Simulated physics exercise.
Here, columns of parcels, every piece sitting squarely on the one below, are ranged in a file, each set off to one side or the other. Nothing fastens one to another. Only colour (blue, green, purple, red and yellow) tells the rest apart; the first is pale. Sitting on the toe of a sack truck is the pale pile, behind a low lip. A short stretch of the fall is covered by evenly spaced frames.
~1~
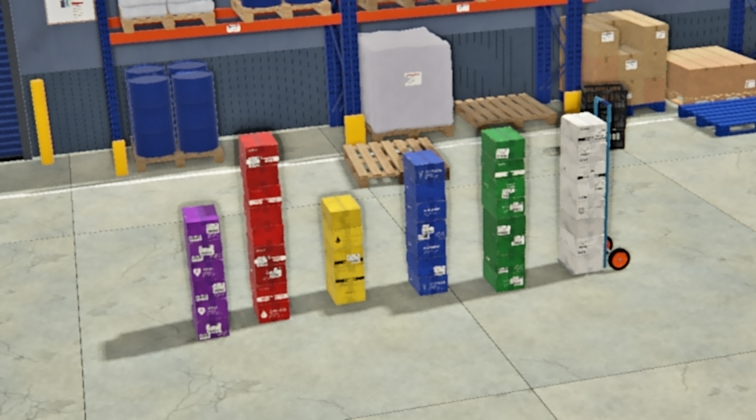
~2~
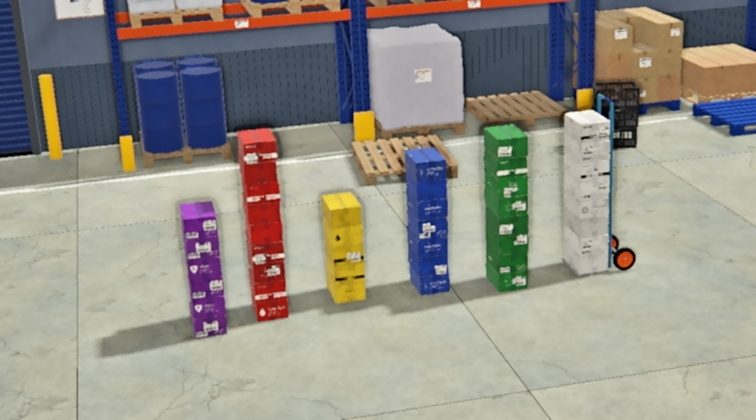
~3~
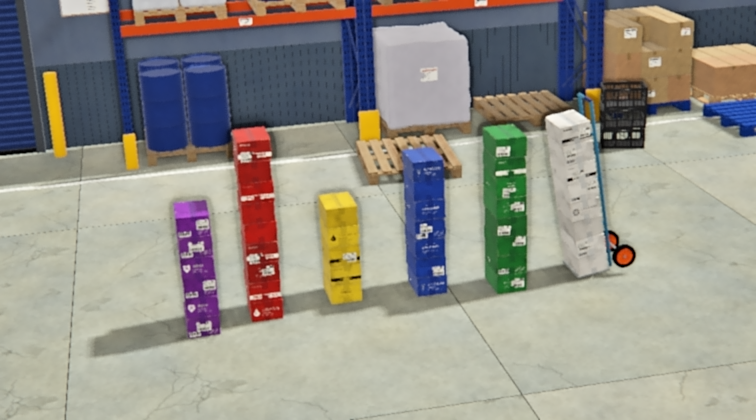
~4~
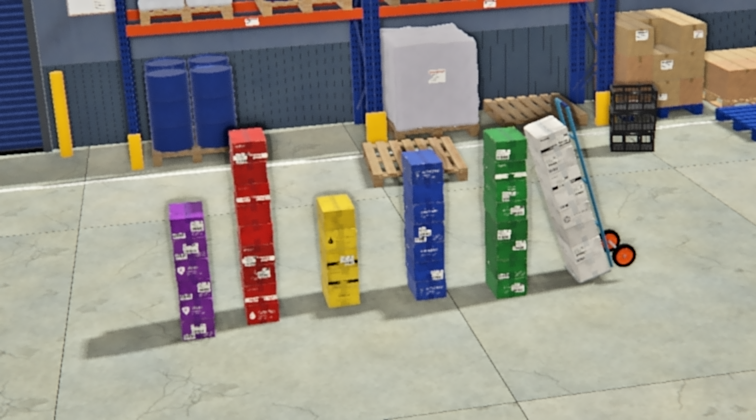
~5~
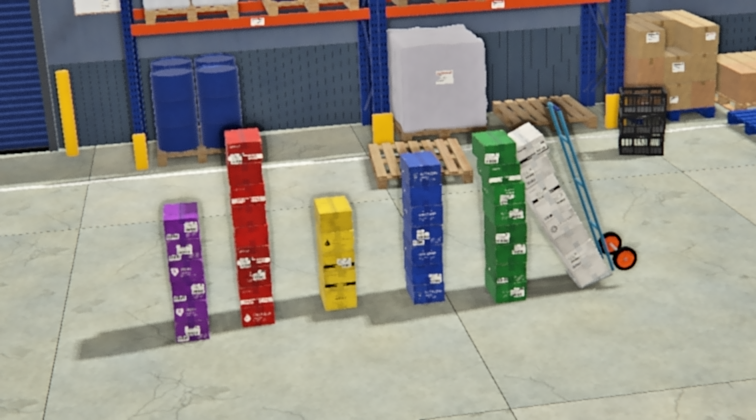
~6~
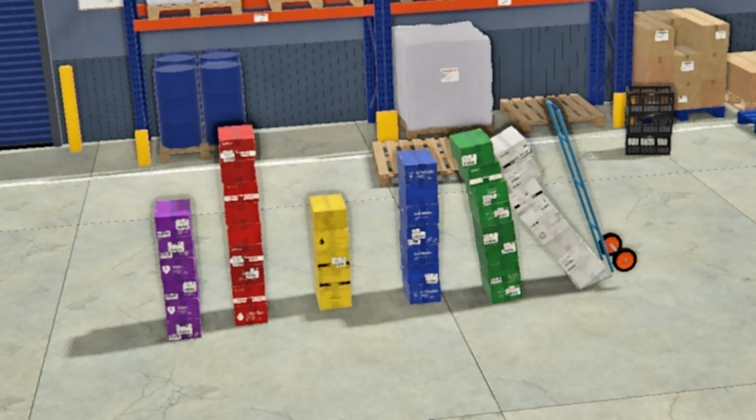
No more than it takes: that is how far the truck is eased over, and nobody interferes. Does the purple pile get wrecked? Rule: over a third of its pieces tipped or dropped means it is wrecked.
Yes.
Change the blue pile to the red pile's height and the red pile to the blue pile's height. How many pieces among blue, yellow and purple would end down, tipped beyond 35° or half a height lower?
Counts by colour: Blue 9; yellow 4; purple 5.
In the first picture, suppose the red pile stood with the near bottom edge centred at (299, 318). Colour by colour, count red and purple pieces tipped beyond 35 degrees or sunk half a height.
By colour, the numbers are red 9 and purple 5.
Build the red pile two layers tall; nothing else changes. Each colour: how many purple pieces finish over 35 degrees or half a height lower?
Purple 0.
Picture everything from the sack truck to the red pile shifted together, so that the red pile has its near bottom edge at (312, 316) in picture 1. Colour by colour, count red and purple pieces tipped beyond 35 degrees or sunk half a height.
Pile by pile, red 9, purple 4.
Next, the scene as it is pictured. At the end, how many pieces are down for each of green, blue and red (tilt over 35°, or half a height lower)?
The counts are green 8, blue 6, red 9.
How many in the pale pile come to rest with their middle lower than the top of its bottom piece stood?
Count = 3.
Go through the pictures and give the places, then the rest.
In the first frame (we follow the side turned to the camera; the camera moves round a little), truck frame (608, 139) level; top purple parcel (204, 231); top green parcel (511, 150); no other piece has moved.
Truck frame (611, 137) rocked barely; top purple parcel (201, 228), in the second frame.
Truck frame (595, 136) rocked a little, top of the pale pile leaning a little; top purple parcel (193, 227); no other piece has moved, in the third frame.
Truck frame (576, 140) rocked clearly, top of the pale pile leaning clearly; top purple parcel (188, 228); no other piece has moved, in the fourth frame.
Truck frame (570, 144) rocked clearly, top of the pale pile leaning clearly; top purple parcel (181, 229); top green parcel (501, 154) displaced half its height; 3 stirred so far, in the fifth frame.
Truck frame (569, 143) rocked clearly, top of the pale pile leaning well over; top purple parcel (173, 227); top green parcel (478, 155) tipped a little; steepest lean, the parcel at (507, 292); 8 stirred so far, in the sixth frame.
Soon, 8 of the pale pile down; none of the 6 purple parcels down (9 of 35 in all colours); top purple parcel unmoved; top blue parcel tipped clearly, half its height lower.
A while on, 8 of the pale pile down; none of the 6 purple parcels down (27 of 35 in all colours); top purple parcel tipped clearly, half its height lower; top green parcel upside down.
Finally, 8 of the pale pile down; 6 of the 6 purple parcels down (33 of 35 in all colours); top purple parcel upside down; top blue parcel upside down. Seen by the last camera, middles, top blue parcel near (143, 283).
